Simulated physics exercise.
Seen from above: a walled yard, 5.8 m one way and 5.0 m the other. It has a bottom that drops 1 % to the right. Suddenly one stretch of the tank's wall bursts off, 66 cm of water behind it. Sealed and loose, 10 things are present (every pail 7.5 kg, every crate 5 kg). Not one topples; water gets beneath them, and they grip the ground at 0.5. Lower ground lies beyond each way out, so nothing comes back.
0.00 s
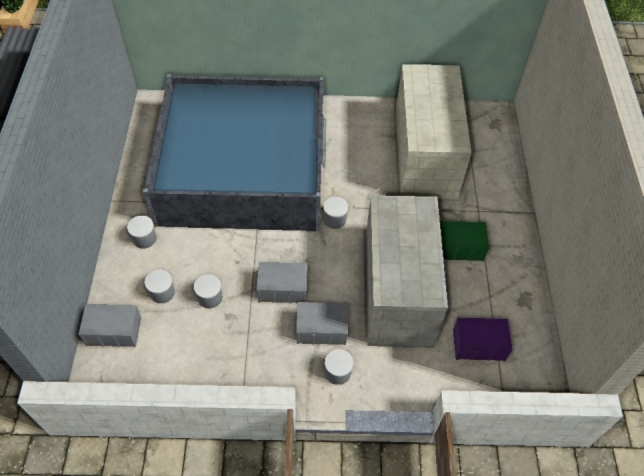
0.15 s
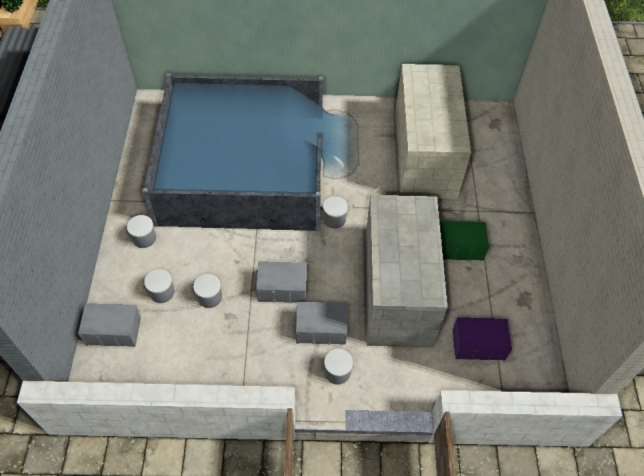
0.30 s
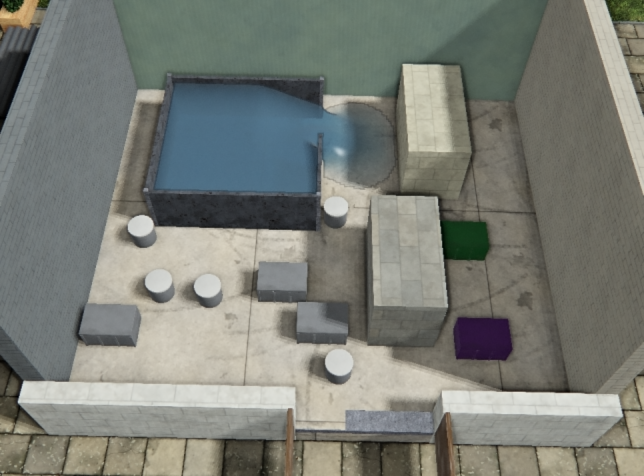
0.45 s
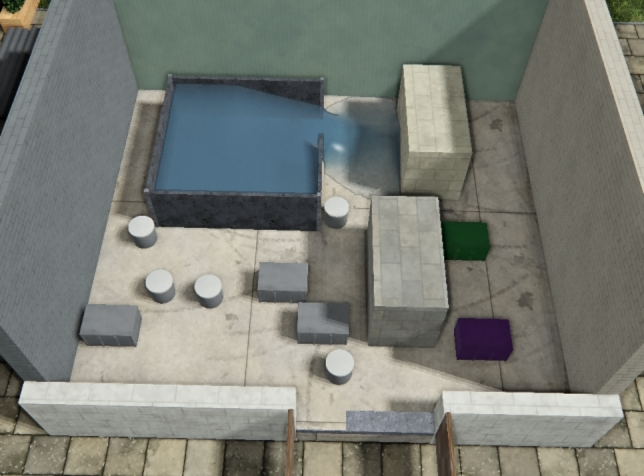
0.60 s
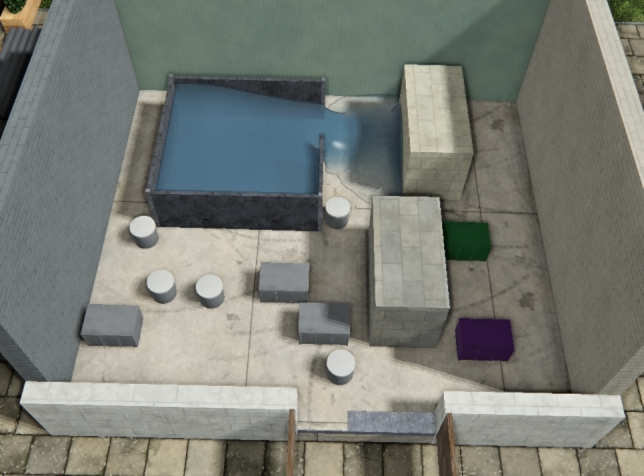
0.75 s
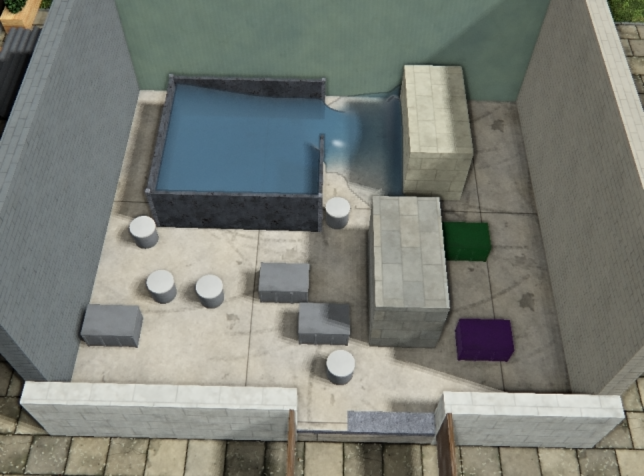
A walled concrete yard with a green back wall is seen from above, the view staying almost still. A dark-walled tank of blue water stands at the back left, with pale cylindrical pails and grey crates in front, two tall pale blocks right of centre, and green and purple crates beyond them. The tank's right side bursts open and water spreads rightward to the rear block, while the pails and crates stay put.
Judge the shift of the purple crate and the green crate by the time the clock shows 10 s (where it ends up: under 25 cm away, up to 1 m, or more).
The purple crate should get washed far off; the green crate should get washed far off.
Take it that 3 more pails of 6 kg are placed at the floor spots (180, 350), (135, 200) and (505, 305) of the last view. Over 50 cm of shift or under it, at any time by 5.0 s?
From first to last: Does not reach it, surpasses it, surpasses it.
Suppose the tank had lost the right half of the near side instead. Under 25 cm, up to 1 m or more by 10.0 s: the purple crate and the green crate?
Then the purple crate remains roughly in place and the green crate remains roughly in place.
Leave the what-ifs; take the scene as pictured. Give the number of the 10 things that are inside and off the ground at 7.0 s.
At that instant the tally stands at 7.
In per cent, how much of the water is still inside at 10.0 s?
Still held: Near 88 %.
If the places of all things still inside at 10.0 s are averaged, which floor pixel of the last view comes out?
Averaged position, last view: Near pixel (214, 301).
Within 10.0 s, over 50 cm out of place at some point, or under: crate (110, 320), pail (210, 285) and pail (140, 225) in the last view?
Beyond the limit, then beyond the limit, then beyond the limit.
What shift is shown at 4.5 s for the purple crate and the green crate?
Close to 80 and 200 centimetres by then.
After 2.0 s the purple crate is near (486, 334), 0.0 m from its start, aground; the green crate is near (502, 242), 0.5 m from its start, aground; 0 of 10 are out; 1 afloat.
After 4.5 s the purple crate is near (427, 369), 0.9 m from its start, afloat; the green crate is near (477, 371), 1.9 m from its start, afloat; 0 of 10 are out; 4 afloat.
After 7.0 s the purple crate has gone out; the green crate is near (347, 368), 2.4 m from its start, afloat; 1 of 10 are out; 7 afloat.
After 10.0 s the purple crate has gone out; the green crate has gone out; 2 of 10 are out; 5 afloat.
